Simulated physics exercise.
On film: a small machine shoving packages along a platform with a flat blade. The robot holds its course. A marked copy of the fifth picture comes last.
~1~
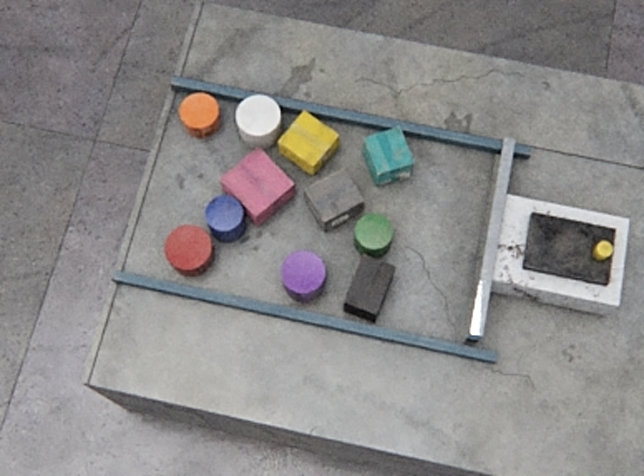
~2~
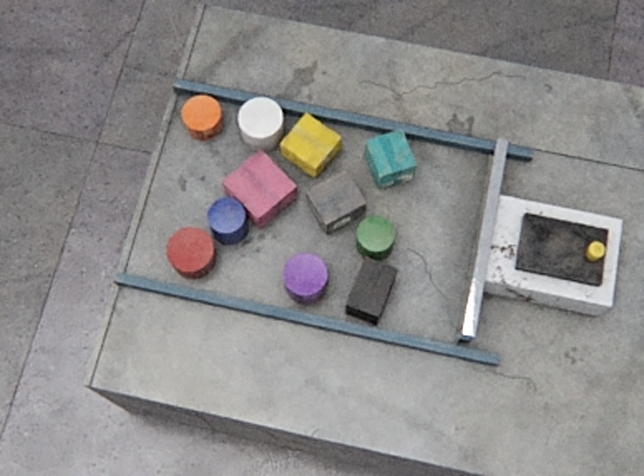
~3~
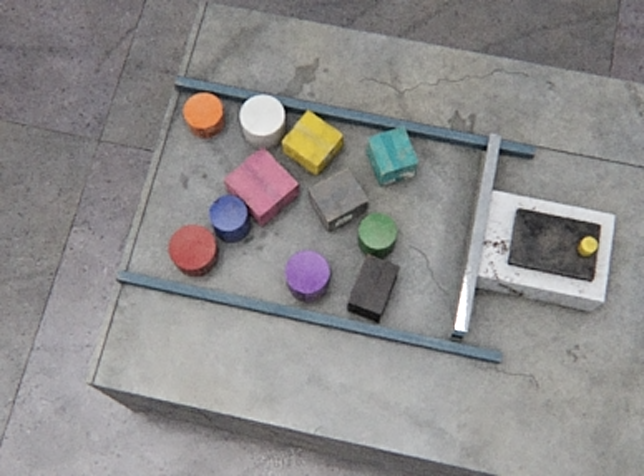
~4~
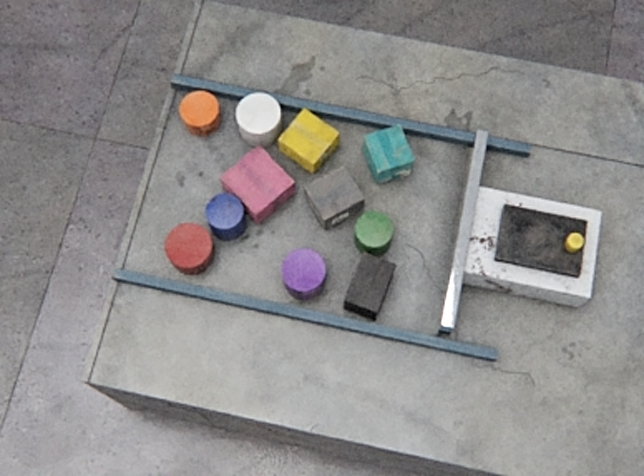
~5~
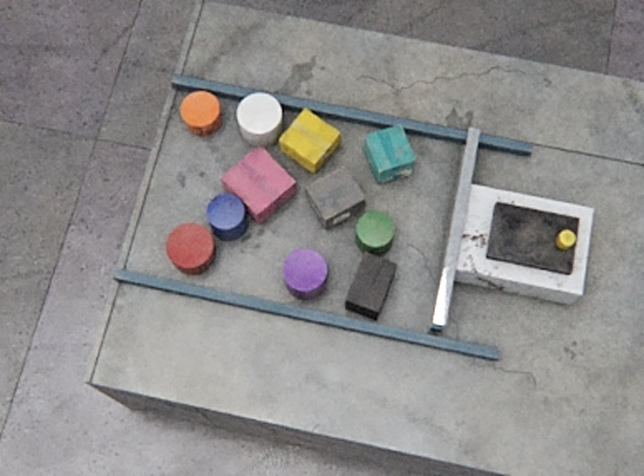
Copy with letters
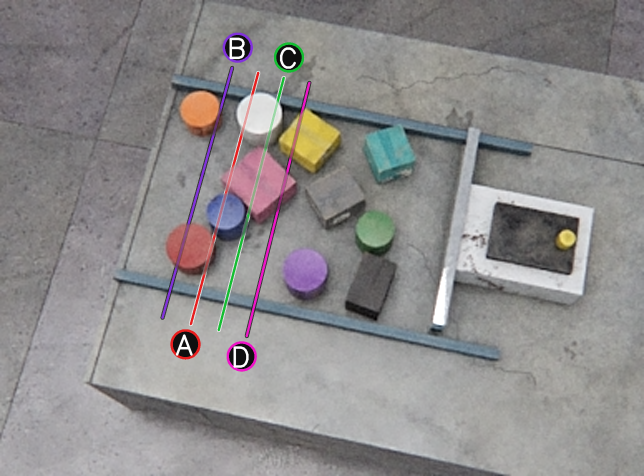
A small white machine with a flat blade slid slowly left along a gray platform between two blue rails, closing some of the gap to a group of colorful blocks and round pieces, which stayed still.
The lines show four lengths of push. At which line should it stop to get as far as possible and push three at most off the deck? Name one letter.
At A, and not beyond.
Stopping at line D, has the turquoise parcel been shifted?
Yes.
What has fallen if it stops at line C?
The orange pail.
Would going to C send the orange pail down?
Yes.
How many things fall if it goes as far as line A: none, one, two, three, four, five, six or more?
Three.
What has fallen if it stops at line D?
It is the orange pail.
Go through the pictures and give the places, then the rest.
Blue canister (226, 220); orange pail (200, 116); red pail (190, 251), in the first picture.
Robot (556, 247); white canister (261, 125), in the second picture.
Robot (548, 243); yellow parcel (313, 144), in the third picture.
Robot (534, 239); green canister (374, 234), in the fourth picture.
Robot (527, 236); purple pail (306, 275); pink box (259, 185); blue canister (228, 218), in the fifth picture.
On the copy, A at (226, 193); B at (199, 187); C at (253, 198); D at (280, 203).
On A. First, robot (441, 219); turquoise parcel (361, 141); purple pail (296, 273).
Then, robot (355, 202); orange pail (159, 109); white canister (200, 108).
Finally, robot (292, 189); white canister over the edge; orange pail over the edge; three fallen.
By contrast, B drops five; C is within the limit but short; D is within the limit but short.
